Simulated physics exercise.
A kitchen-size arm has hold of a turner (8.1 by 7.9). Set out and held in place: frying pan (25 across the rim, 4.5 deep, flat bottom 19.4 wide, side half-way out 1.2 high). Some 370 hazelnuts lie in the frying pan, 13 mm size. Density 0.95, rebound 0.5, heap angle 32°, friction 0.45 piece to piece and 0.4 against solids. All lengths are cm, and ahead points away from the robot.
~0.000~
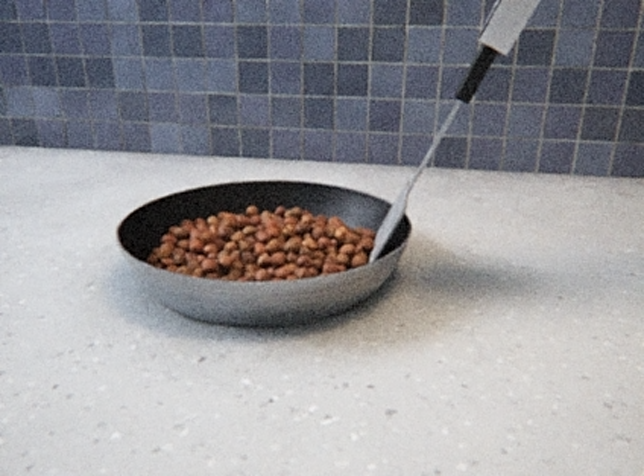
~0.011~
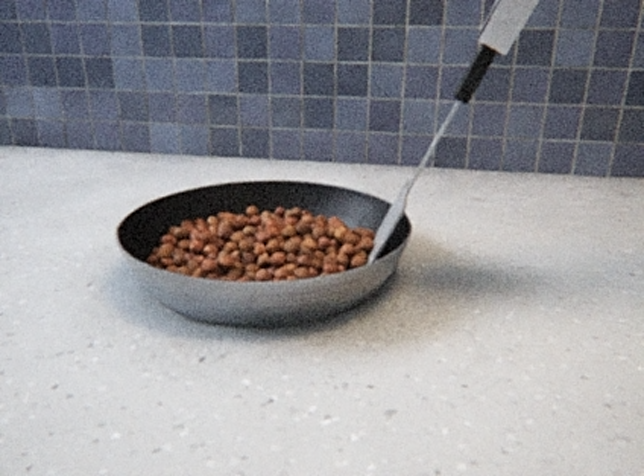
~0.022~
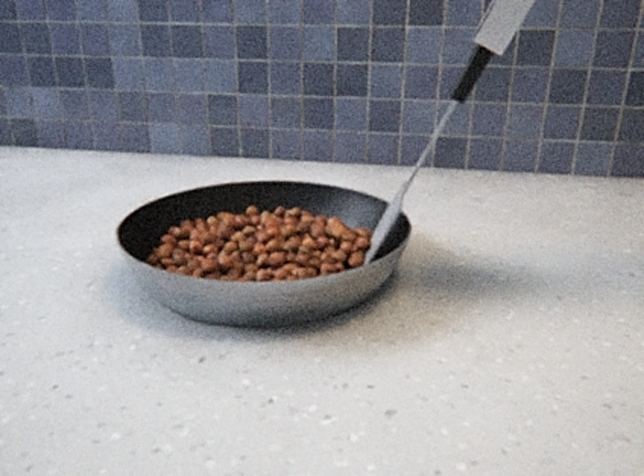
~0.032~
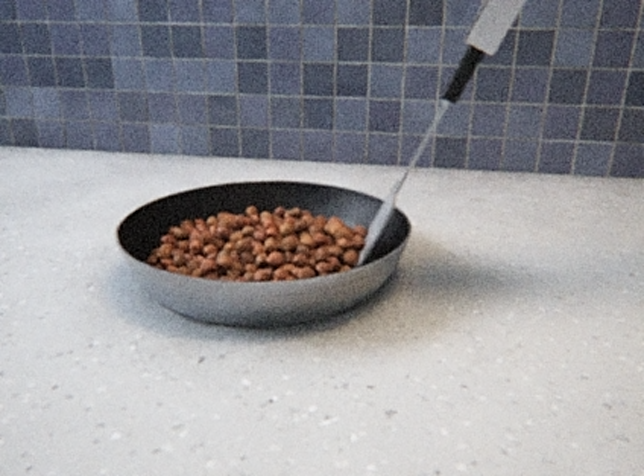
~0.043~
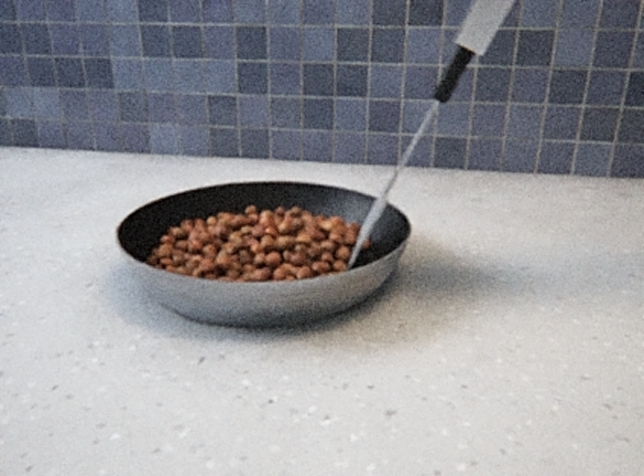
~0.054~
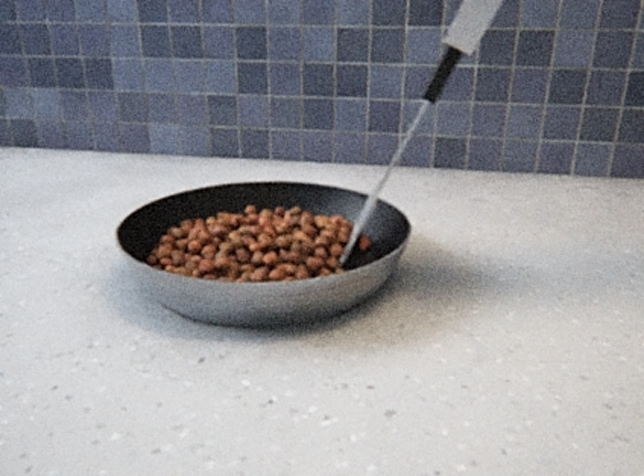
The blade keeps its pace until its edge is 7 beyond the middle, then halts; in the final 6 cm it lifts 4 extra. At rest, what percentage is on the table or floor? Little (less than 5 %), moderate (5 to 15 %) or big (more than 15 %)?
On the table or floor the share is moderate, 5 to 15 %.
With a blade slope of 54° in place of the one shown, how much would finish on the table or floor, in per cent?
Then about 10 per cent.
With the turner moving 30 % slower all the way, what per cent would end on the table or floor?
Then about 5 per cent.
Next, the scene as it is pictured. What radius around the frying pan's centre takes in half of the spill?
Some 26 cm.
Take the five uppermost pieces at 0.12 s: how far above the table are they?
Some 6 cm.
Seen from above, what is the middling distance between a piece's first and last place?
Roughly 3 cm.
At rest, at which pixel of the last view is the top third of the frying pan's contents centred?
Near (181, 230).
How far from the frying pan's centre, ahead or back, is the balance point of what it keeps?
Roughly 4.0 cm ahead.
After 0.12 s, sloping 65°, highest piece 6 above the table; 366 in the frying pan.
After 0.19 s, sloping 65°, highest piece 7 above the table; 366 in the frying pan.
After 0.42 s, sloping 65°, highest piece 9 above the table; 329 in the frying pan, 32 on the table or floor, 5 on the blade or in flight.
After 1.47 s, sloping 65°, highest piece 5 above the table; 329 in the frying pan, 37 on the table or floor.
In the end, 329 in the frying pan, 37 on the table or floor. That is 10 % on the table or floor.
